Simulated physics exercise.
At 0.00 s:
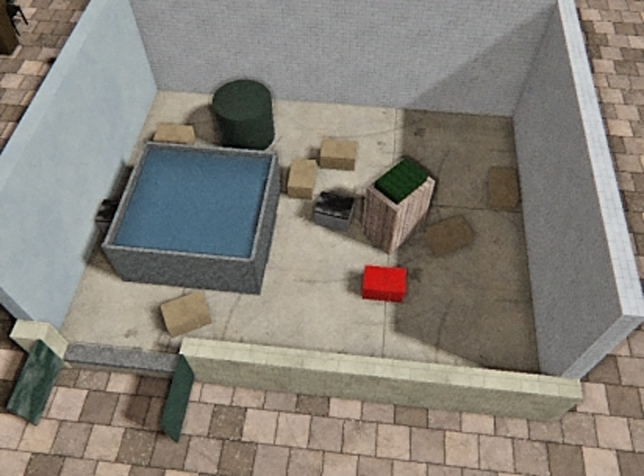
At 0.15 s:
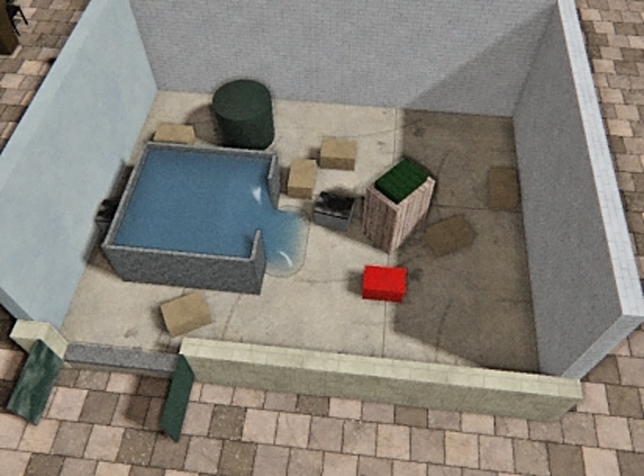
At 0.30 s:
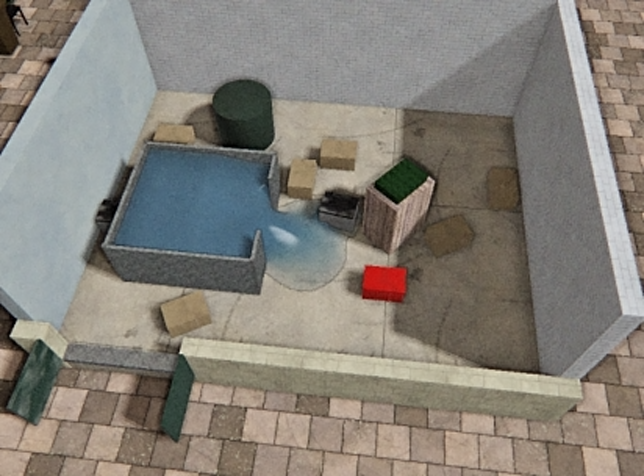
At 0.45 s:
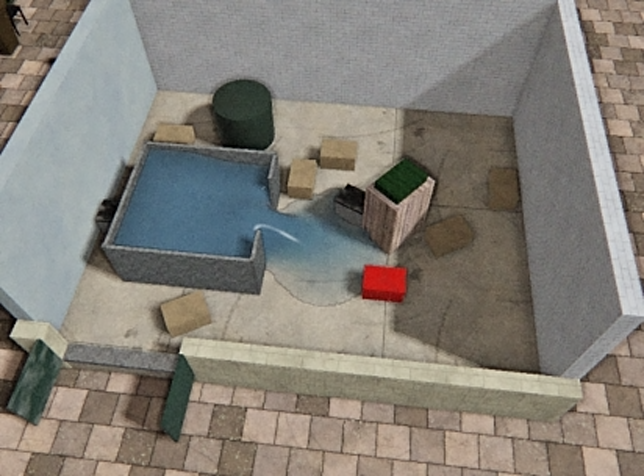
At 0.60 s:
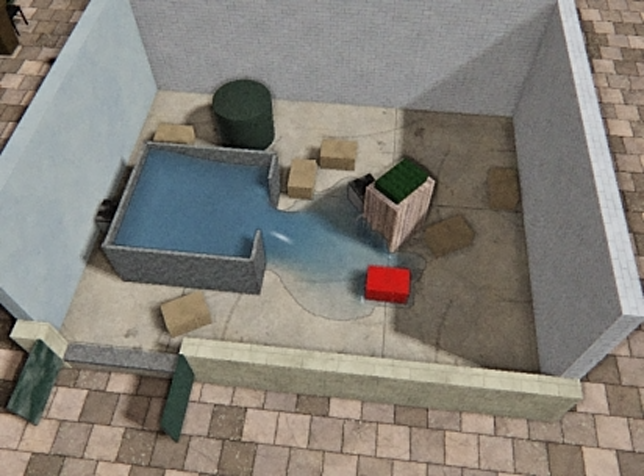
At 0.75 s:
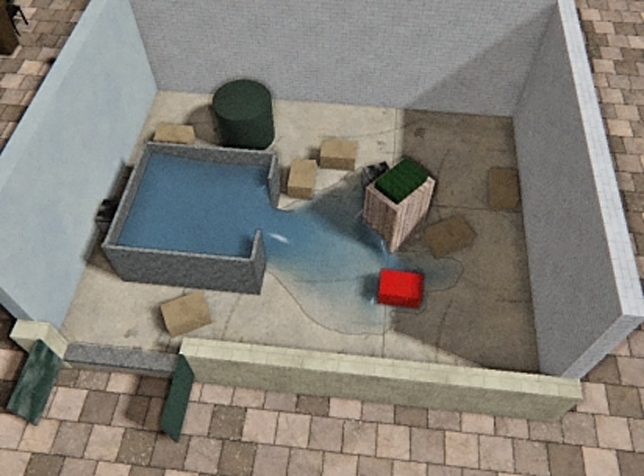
The clip opens on a walled court where a square tank of water stands among scattered boxes and a red crate. Part of the tank's right side gives way and water spreads rightward across the floor, pushing a small dark object behind the planter, then reaching the red crate and shifting it slightly right.
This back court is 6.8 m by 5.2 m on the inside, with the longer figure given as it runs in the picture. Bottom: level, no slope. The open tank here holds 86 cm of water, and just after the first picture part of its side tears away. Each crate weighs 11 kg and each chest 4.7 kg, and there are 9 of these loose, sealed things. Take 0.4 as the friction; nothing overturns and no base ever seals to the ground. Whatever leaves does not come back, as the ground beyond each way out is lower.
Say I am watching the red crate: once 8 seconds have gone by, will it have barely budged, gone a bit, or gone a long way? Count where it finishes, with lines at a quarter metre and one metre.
Chances are it goes a good distance.
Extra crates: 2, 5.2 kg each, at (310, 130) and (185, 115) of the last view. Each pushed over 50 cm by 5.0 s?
Lab note - ordered: Below threshold / below threshold.
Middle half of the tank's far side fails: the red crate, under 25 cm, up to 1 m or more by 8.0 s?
So, for the red crate: It shifts a small amount.
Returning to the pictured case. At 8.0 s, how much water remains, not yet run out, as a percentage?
Roughly 98 percent.
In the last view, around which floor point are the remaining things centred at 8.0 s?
Around (283, 188).
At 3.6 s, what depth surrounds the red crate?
The depth there is around 15 cm.
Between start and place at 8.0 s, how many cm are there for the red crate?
Around 250 cm from the start.
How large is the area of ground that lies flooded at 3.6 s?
I'd put it close to 23 m2.
After 1.6 s the red crate is near (528, 363), 2.2 m from its start, afloat; 0 of 9 are out; 1 afloat.
After 3.6 s the red crate is near (490, 280), 1.5 m from its start, afloat; 0 of 9 are out; 4 afloat.
After 5.6 s the red crate is near (473, 175), 2.4 m from its start, afloat; 0 of 9 are out; 4 afloat.
After 8.0 s the red crate is near (376, 149), 2.5 m from its start, afloat; 0 of 9 are out; 7 afloat.
